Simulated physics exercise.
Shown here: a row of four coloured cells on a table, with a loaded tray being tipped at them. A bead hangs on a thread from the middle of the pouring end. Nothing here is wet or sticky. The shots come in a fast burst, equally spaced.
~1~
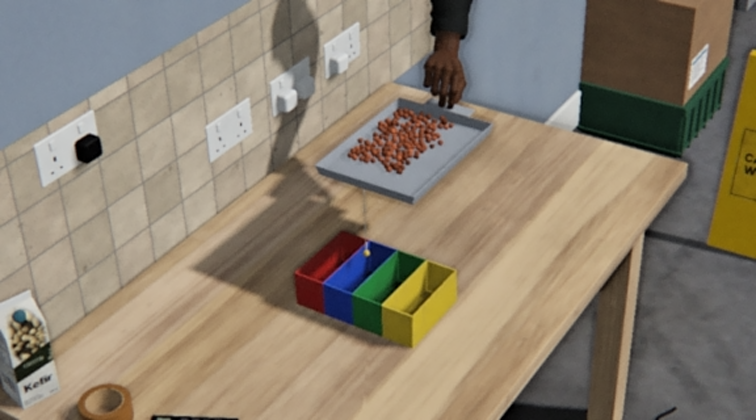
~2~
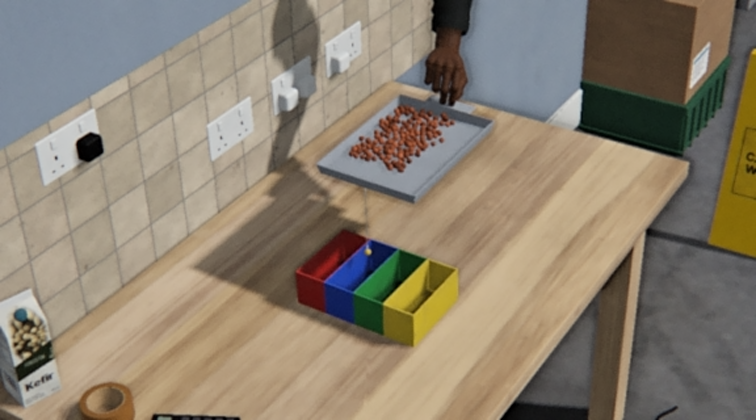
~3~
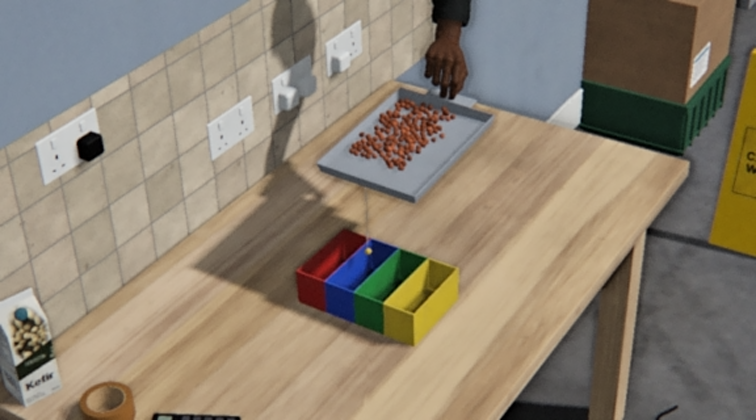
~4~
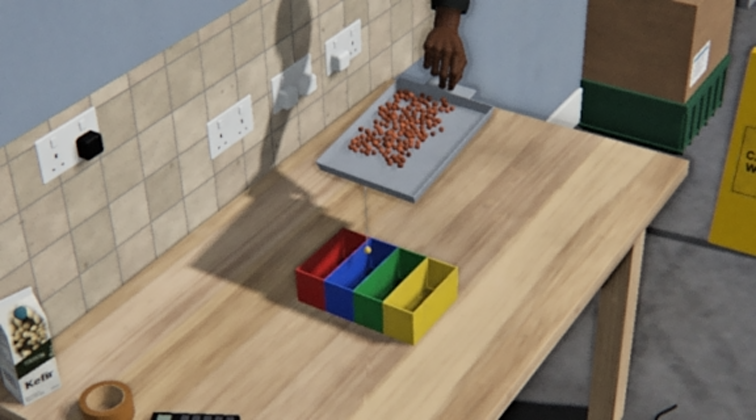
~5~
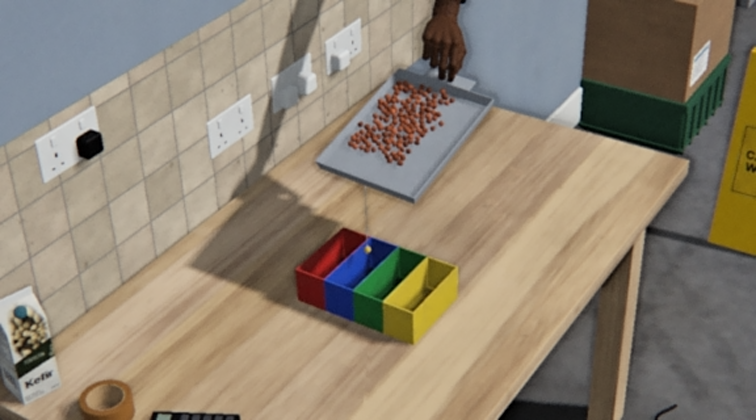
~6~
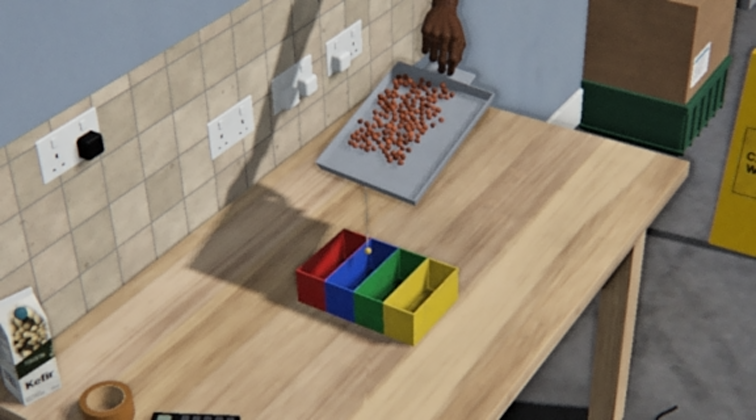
A hand slowly raises the back of a gray tray of pellets above four coloured cells.
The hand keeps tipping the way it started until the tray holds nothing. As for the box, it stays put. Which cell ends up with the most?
The green cell.
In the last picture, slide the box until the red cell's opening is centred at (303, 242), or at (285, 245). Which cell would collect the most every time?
At the first place the yellow cell, at the second the cell in yellow.
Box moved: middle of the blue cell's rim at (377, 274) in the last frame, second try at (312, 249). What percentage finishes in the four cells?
In order: 90 percent, then 40 percent.
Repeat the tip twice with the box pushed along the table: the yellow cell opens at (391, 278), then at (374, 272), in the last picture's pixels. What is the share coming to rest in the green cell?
You'd get near 30 per cent and afterwards near 10 per cent.
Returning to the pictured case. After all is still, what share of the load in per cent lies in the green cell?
Result: Around 40 in a hundred.
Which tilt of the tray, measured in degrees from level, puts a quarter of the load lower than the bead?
It has tipped about 110 degrees.
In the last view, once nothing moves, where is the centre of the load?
I'd mark it at roughly (380, 309).
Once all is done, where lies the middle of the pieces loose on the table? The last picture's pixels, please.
Estimated middle: Around (319, 350).
Just after the last frame, tray tipped steeply; almost all on the tray; about a tenth falling or outside the box.
A moment on, tray tipped right over; the larger part on the tray; about a tenth in the green cell; about a tenth in the yellow cell; about a tenth in the blue cell; about a tenth falling or outside the box.
Further on, tray tipped past a quarter turn; roughly a third in the green cell; roughly a quarter in the blue cell; roughly a quarter in the yellow cell; about a tenth in the red cell; about a tenth falling or outside the box.
When it is over, tray tipped past a quarter turn; roughly a third in the green cell; roughly a quarter in the blue cell; roughly a quarter in the yellow cell; about a tenth in the red cell; about a tenth outside the box.
